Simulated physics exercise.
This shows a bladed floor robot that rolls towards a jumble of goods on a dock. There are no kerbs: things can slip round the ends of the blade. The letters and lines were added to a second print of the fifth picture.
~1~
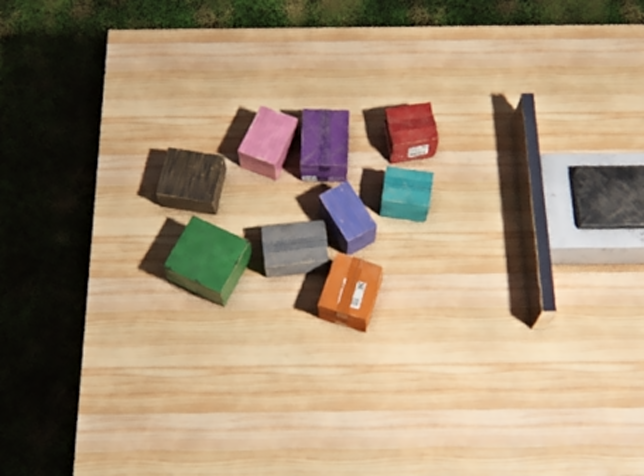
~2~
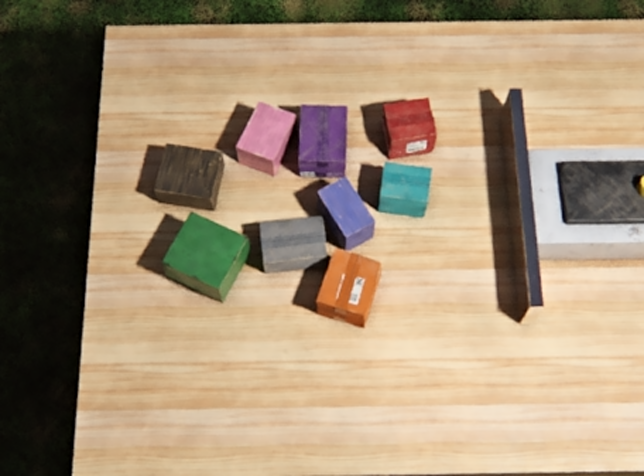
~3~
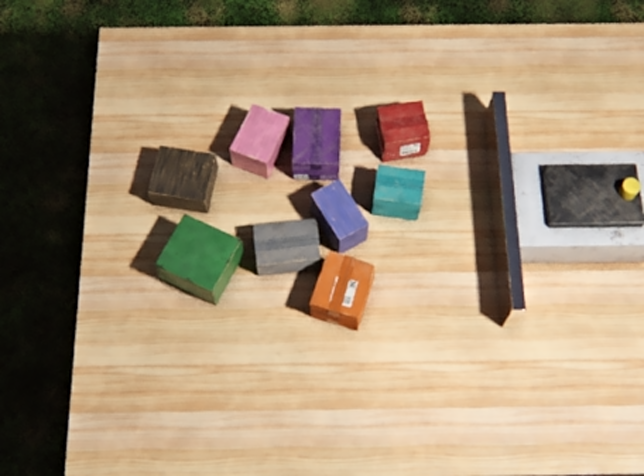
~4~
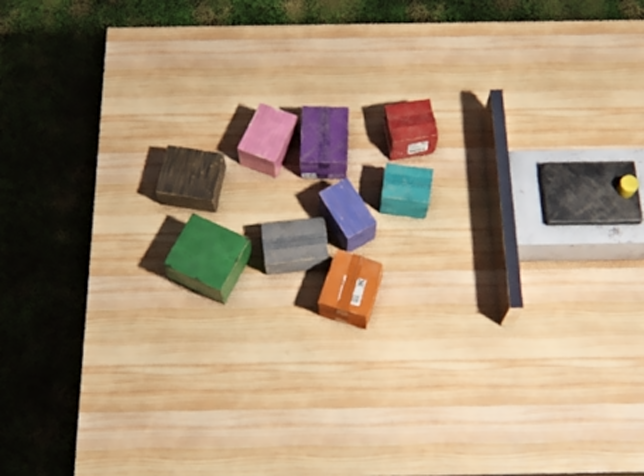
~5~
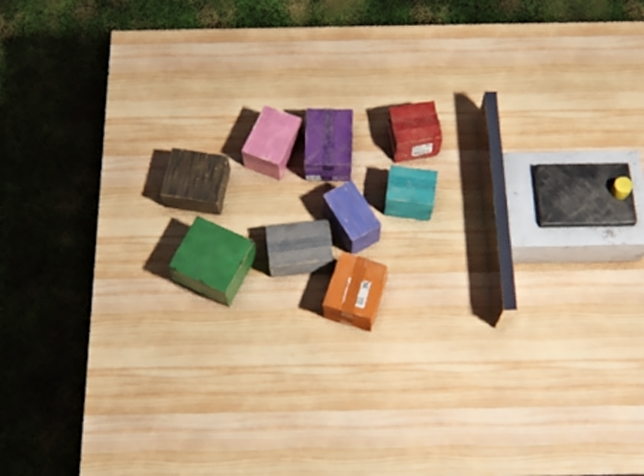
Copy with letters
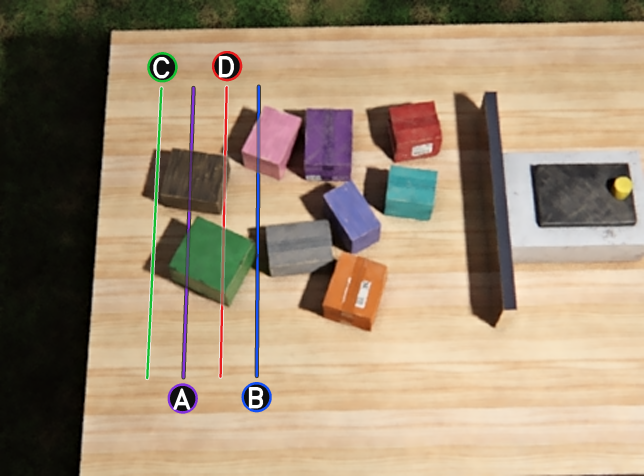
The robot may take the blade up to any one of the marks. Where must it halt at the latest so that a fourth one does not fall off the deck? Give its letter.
At A, and not beyond.
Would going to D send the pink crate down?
No.
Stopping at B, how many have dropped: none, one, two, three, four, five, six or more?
In all, none.
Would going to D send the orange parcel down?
No.
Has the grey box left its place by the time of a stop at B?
By then, yes.
On the marked copy, A at (189, 224); B at (258, 223); C at (155, 225); D at (224, 223).
Taking A. A third of the way, robot (466, 196); green crate (202, 267); red parcel (353, 132).
Two thirds of the way, robot (351, 199); black crate (140, 198); green crate (143, 285).
When it is over, robot (266, 200); green crate over the edge; pink crate over the edge; two fallen.
As for the rest, B is within the limit but short; C drops five; D is within the limit but short.
